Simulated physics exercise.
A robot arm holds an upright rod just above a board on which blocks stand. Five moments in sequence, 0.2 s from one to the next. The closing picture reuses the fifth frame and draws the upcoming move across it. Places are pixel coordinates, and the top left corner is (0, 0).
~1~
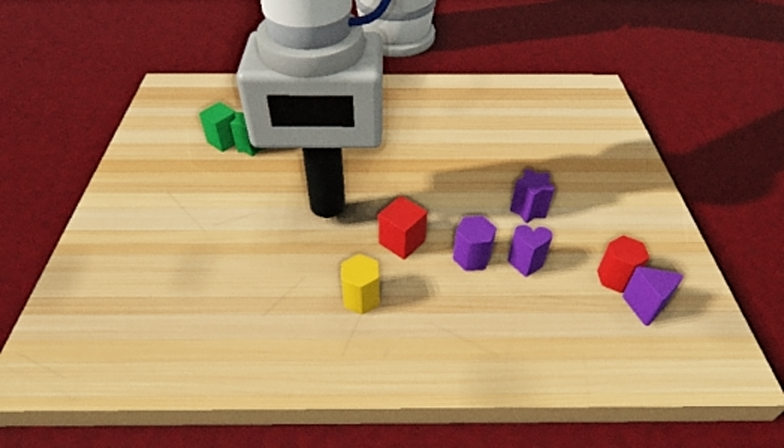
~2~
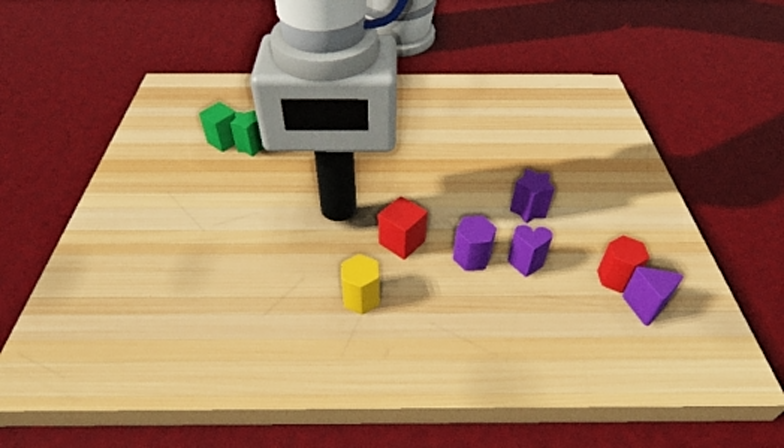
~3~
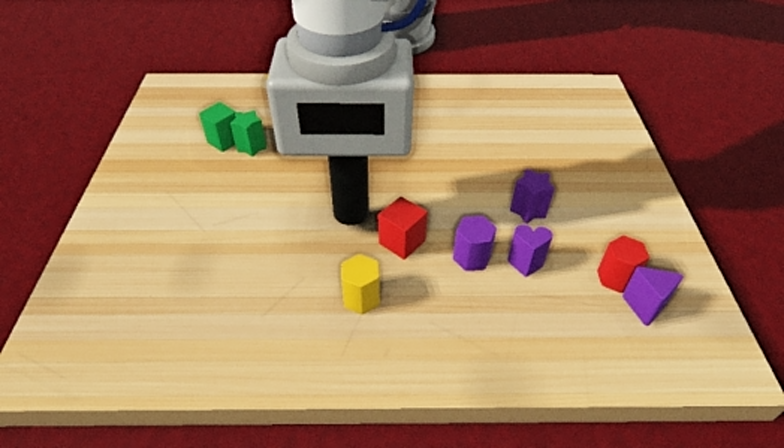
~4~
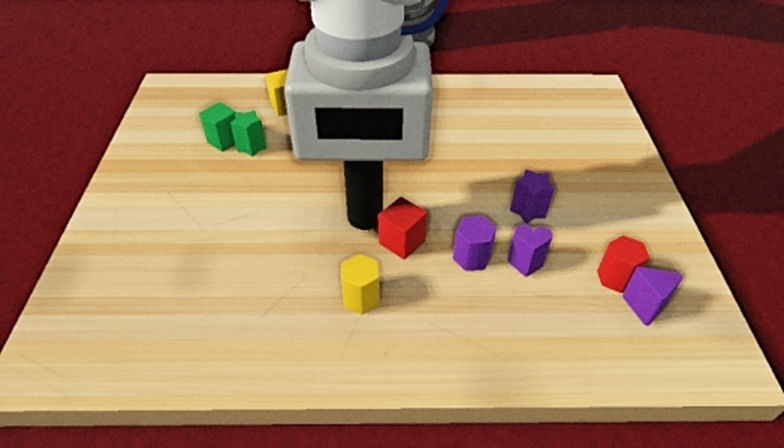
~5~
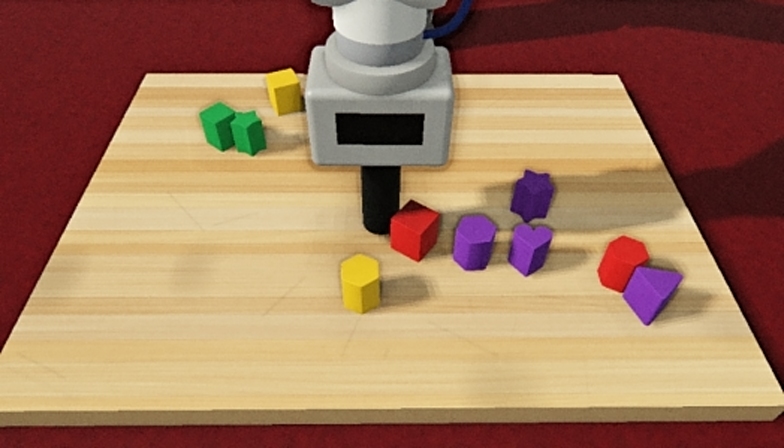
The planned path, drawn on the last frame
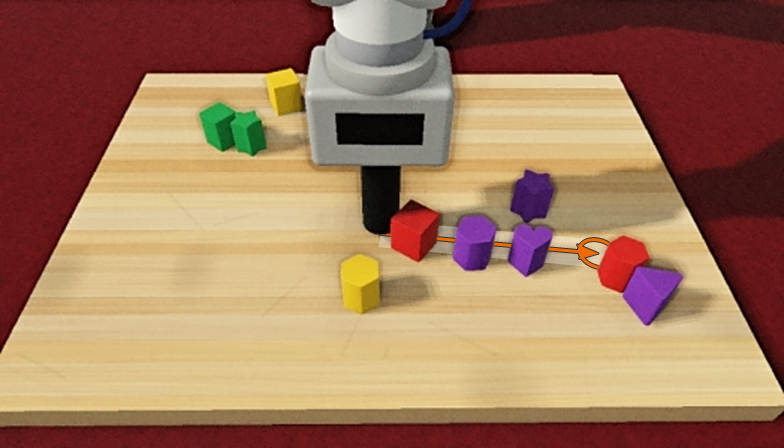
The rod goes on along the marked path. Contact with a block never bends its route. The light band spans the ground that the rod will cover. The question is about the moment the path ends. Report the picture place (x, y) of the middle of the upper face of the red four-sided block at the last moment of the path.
Close to (540, 248).
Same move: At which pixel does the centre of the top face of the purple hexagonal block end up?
At roughly (557, 278).
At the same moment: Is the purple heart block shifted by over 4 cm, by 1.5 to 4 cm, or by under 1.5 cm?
My answer is that it shifts over 4 cm.
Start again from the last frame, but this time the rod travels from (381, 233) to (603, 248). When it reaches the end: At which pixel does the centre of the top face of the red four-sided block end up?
Expect it around (536, 242).
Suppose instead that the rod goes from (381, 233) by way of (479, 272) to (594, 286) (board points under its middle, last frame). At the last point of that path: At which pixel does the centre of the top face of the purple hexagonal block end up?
At (589, 204).
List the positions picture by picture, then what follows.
The first frame shows rod's lower end (328, 206); red four-sided block (403, 213); purple hexagonal block (477, 229); purple heart block (534, 235); red hexagonal block (630, 250).
The second frame shows rod (339, 209); blocks still.
The third frame shows rod (351, 213); blocks still.
The fourth frame shows rod (365, 217); blocks still.
The fifth frame shows rod (381, 222); red four-sided block (416, 216); purple hexagonal block (477, 229); purple heart block (534, 235); red hexagonal block (630, 250).
Drawn move, straight from (381, 233) to (598, 253).
On the path given first. One third of the way, rod (455, 229); red four-sided block (490, 229), turned 15° clockwise; purple hexagonal block (523, 246), turned 25° clockwise; purple heart block (553, 236).
Two thirds of the way, rod (528, 236); red four-sided block (537, 247), turned 45° clockwise; purple hexagonal block (557, 276), turned 60° clockwise; purple heart block (570, 238).
At the end, rod (603, 242); red four-sided block (540, 248), turned 55° clockwise; purple hexagonal block (557, 278), turned 60° clockwise; purple heart block (601, 253), turned 80° clockwise; red hexagonal block (634, 251).
